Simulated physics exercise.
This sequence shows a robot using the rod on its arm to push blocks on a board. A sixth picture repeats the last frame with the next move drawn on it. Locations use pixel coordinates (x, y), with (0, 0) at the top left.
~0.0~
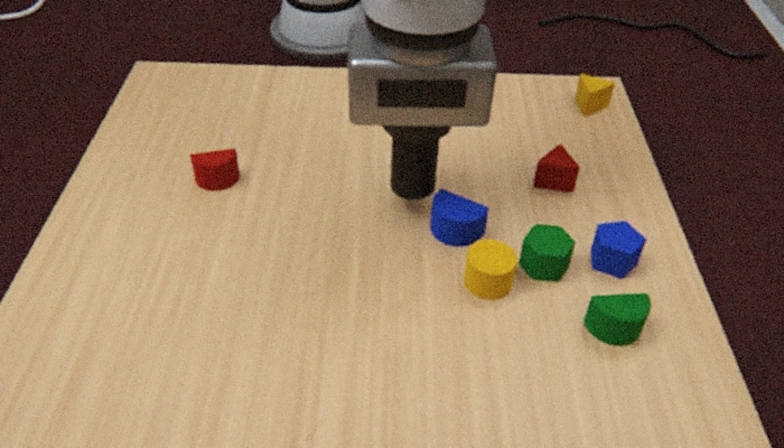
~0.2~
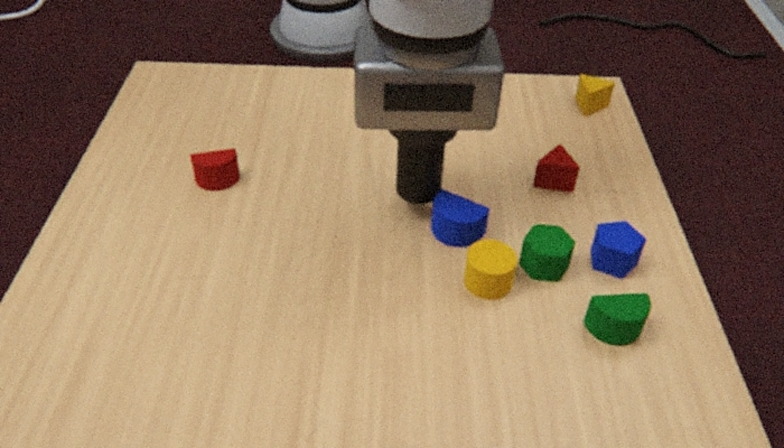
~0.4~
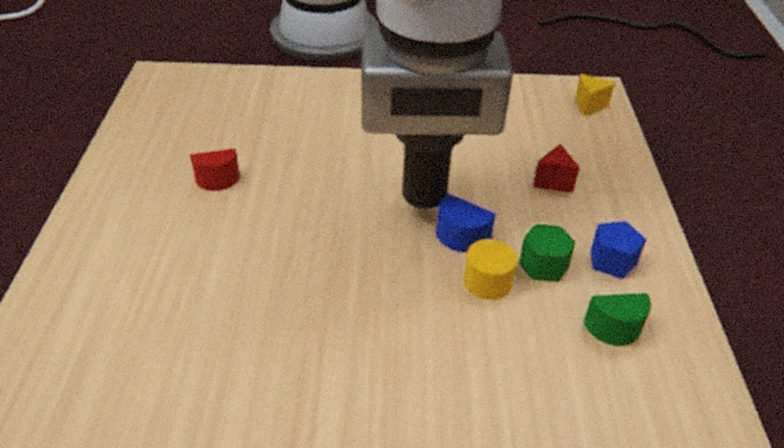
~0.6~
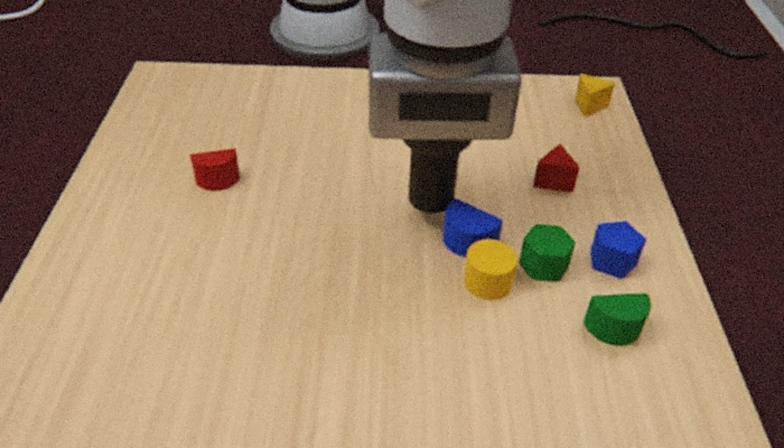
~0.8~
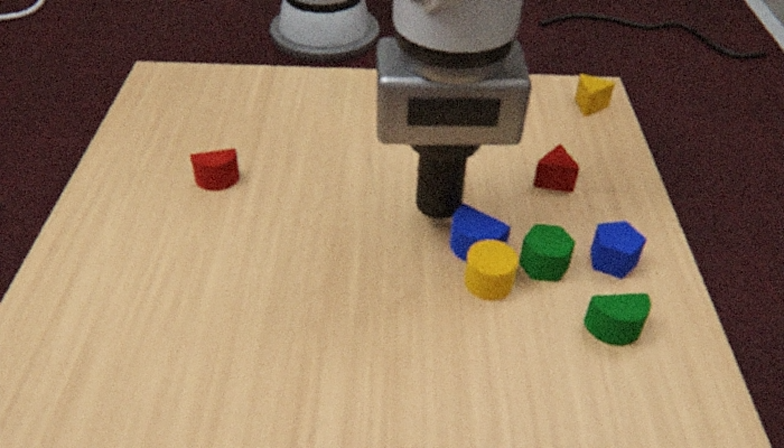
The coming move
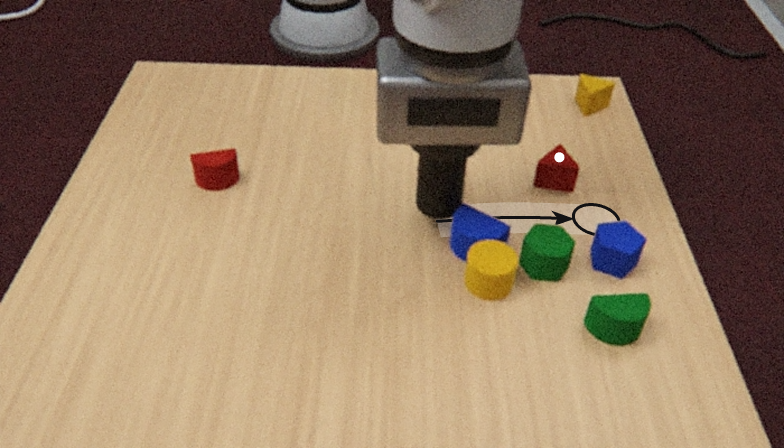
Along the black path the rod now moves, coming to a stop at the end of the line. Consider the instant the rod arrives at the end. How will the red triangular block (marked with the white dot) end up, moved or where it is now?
It's unmoved.
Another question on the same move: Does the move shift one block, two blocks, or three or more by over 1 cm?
This push will displace one block.
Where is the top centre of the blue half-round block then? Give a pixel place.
Located at (509, 226).
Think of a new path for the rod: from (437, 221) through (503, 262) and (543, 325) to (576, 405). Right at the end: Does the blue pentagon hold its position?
The answer is yes.
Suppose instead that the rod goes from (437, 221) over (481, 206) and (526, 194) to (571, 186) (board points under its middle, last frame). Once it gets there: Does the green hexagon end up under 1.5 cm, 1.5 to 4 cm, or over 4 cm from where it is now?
Of the three bands, it's under 1.5 cm.
Drawn move, from (437, 221) via (490, 218) and (543, 218), ending at (596, 219); the dot is on the red triangular block.
The first path, step by step. One third of the way, rod (493, 201); blue half-round block (508, 226), turned 60° clockwise; yellow cylinder (495, 261).
Two thirds of the way, rod (548, 200); blue half-round block (509, 226), turned 65° clockwise; yellow cylinder (495, 261).
At the end, rod (601, 202); blue half-round block (509, 226), turned 65° clockwise; yellow cylinder (495, 261); red triangular block still.
